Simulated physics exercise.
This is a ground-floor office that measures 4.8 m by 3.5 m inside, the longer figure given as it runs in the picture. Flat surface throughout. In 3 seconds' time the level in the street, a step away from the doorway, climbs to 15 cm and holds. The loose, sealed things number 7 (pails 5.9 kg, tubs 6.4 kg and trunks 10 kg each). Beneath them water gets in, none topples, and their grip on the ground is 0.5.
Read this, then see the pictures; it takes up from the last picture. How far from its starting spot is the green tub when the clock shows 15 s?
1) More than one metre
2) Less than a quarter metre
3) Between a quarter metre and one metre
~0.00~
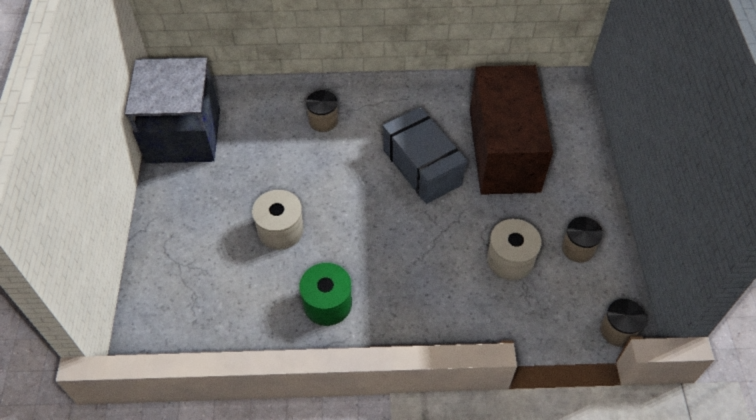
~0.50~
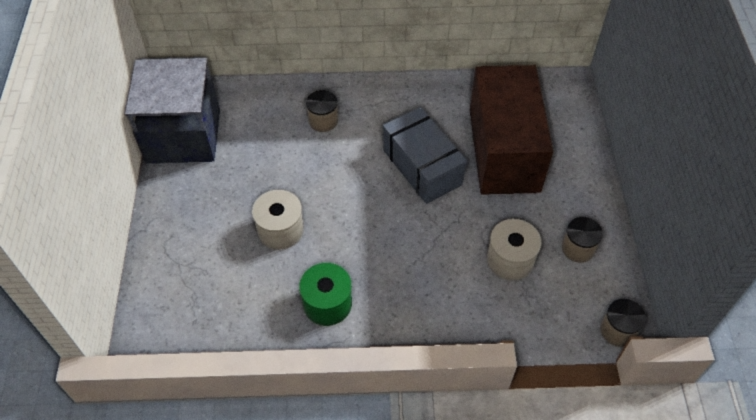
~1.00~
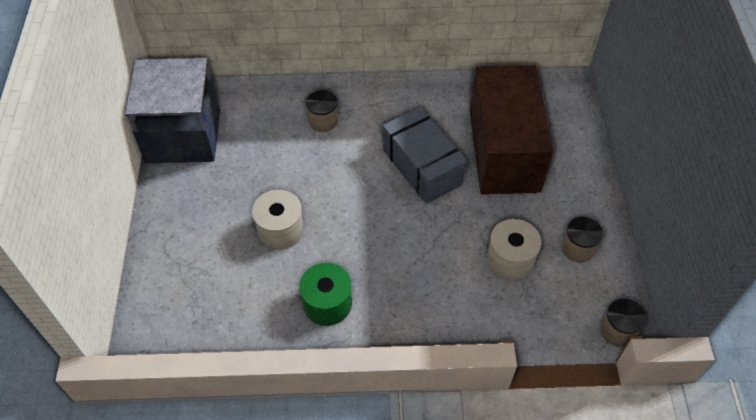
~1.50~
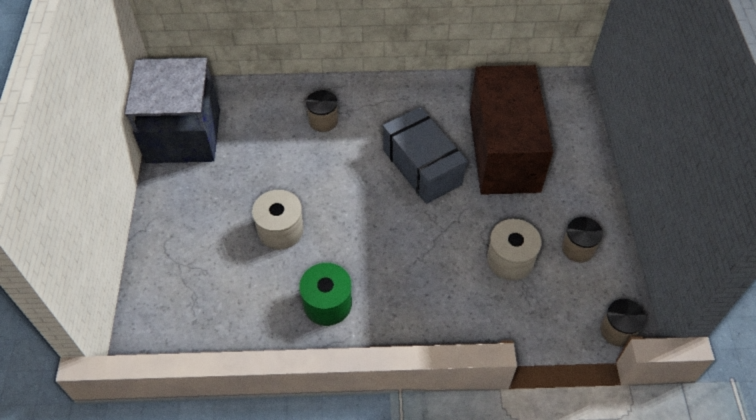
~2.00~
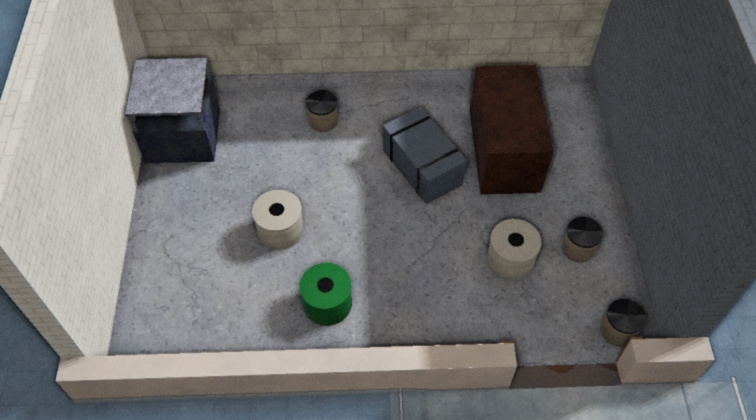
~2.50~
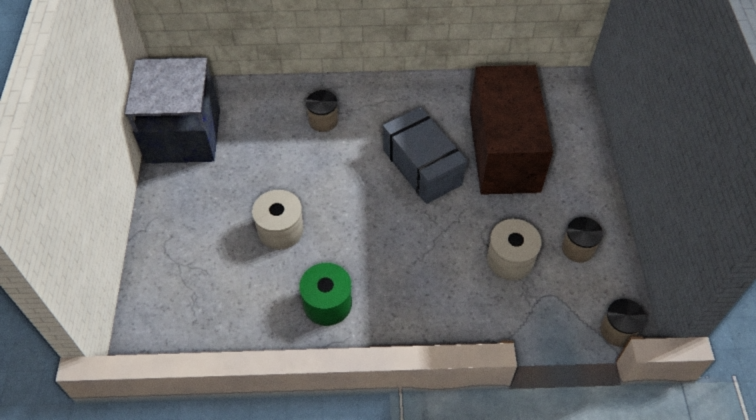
The answer is 2.
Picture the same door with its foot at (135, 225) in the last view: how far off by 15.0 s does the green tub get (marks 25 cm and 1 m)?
The green tub would go a long distance.
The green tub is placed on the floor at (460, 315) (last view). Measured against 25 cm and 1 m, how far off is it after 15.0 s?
Here it is nearly still.
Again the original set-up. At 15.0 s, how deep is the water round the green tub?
I'd put it at about 4 cm.
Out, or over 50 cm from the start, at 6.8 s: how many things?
By that time the total stands at 2.
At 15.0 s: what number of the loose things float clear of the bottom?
It comes to 6 of them.
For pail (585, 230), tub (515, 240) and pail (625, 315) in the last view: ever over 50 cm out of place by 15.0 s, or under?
The first is bigger, the second bigger and the third bigger.
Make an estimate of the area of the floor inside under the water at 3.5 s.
Some 2.0 m2 of it.
After 3.5 s the green tub is near (325, 285), 0.0 m from its start, aground; 0 afloat.
After 6.8 s the green tub is near (325, 285), 0.0 m from its start, aground; 0 afloat.
After 11.0 s the green tub is near (325, 285), 0.0 m from its start, aground; 3 afloat.
After 15.0 s the green tub is near (331, 288), 0.1 m from its start, afloat; 6 afloat.
